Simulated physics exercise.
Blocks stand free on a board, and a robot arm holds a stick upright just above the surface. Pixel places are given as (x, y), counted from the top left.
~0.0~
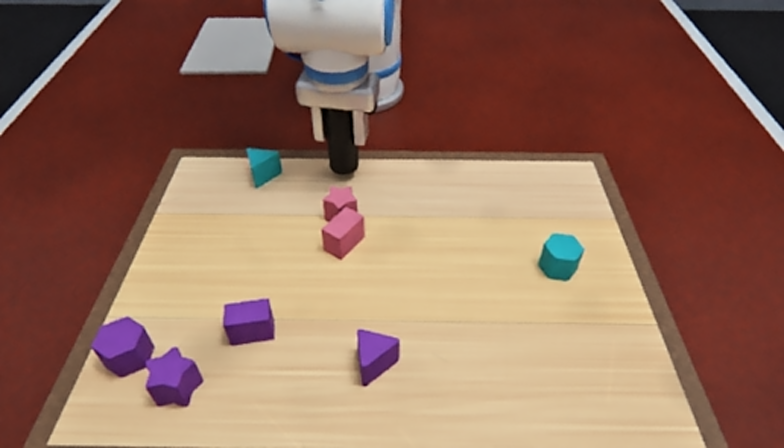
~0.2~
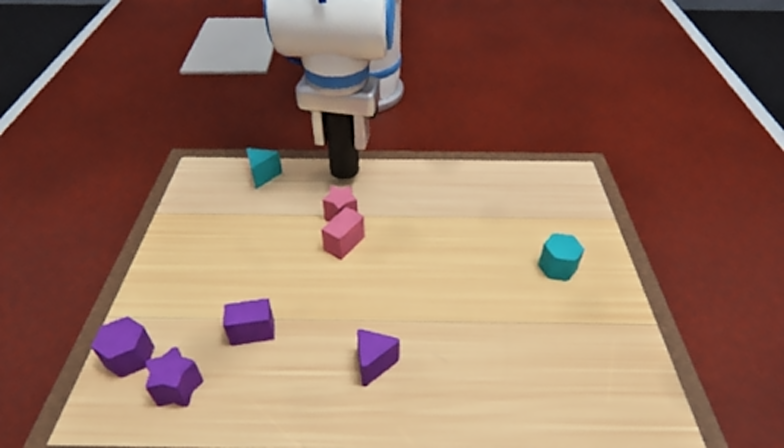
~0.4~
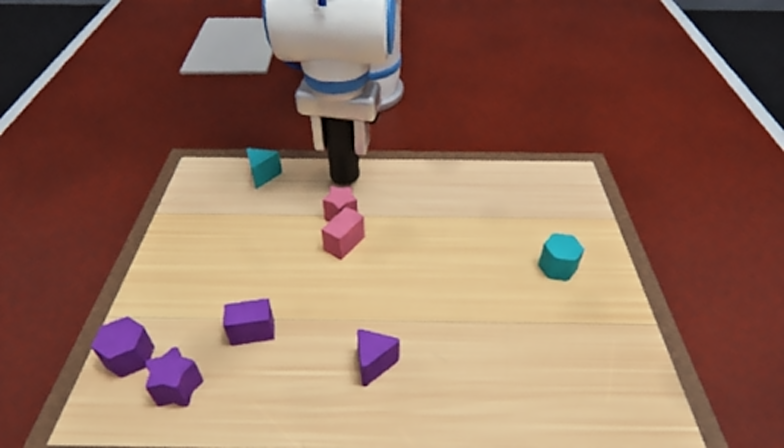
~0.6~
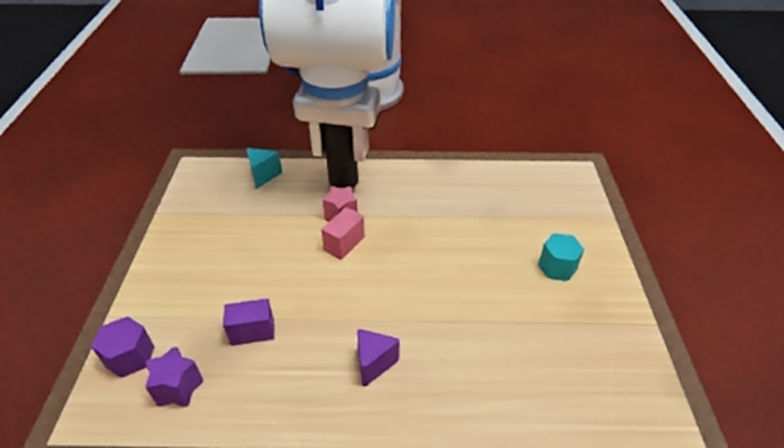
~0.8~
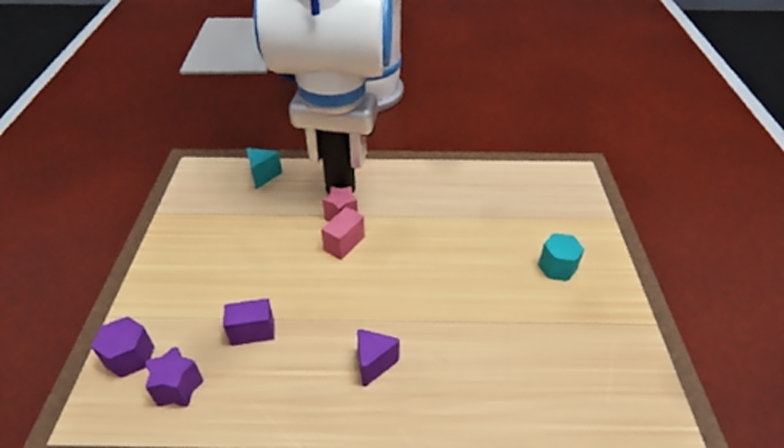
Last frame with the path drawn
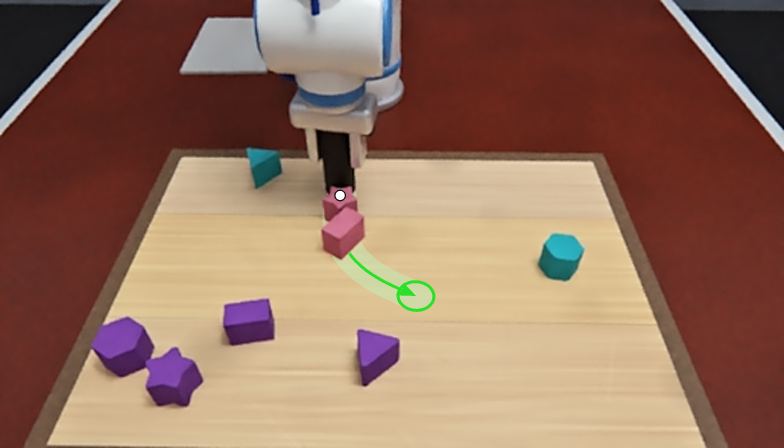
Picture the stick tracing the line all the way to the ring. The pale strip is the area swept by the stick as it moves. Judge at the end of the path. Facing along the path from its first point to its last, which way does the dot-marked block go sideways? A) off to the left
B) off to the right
Answer: B.
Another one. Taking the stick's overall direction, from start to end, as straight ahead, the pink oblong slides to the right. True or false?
That statement is accurate.
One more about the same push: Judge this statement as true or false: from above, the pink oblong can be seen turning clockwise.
That is true.
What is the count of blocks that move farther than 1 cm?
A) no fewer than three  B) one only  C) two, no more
I'll go with C - two, no more.
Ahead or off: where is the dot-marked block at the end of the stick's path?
Slipped off.
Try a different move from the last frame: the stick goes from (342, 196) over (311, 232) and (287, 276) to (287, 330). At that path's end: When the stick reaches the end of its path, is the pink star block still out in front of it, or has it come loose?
By the time the path ends, the pink star block has slid off to the side or behind.
Path on the board, from (342, 196) over (340, 233) and (365, 270) to (416, 296); the dot is on the pink star block.
The first path, step by step. One third of the way, stick (339, 225); pink star block (339, 233); pink oblong (354, 251), turned 15° clockwise.
Two thirds of the way, stick (365, 262); pink star block (361, 273); pink oblong (375, 295), turned 25° clockwise.
At the end, stick (416, 288); pink star block (378, 287), turned 45° clockwise; pink oblong (379, 315), turned 55° clockwise; purple triangular block in place.
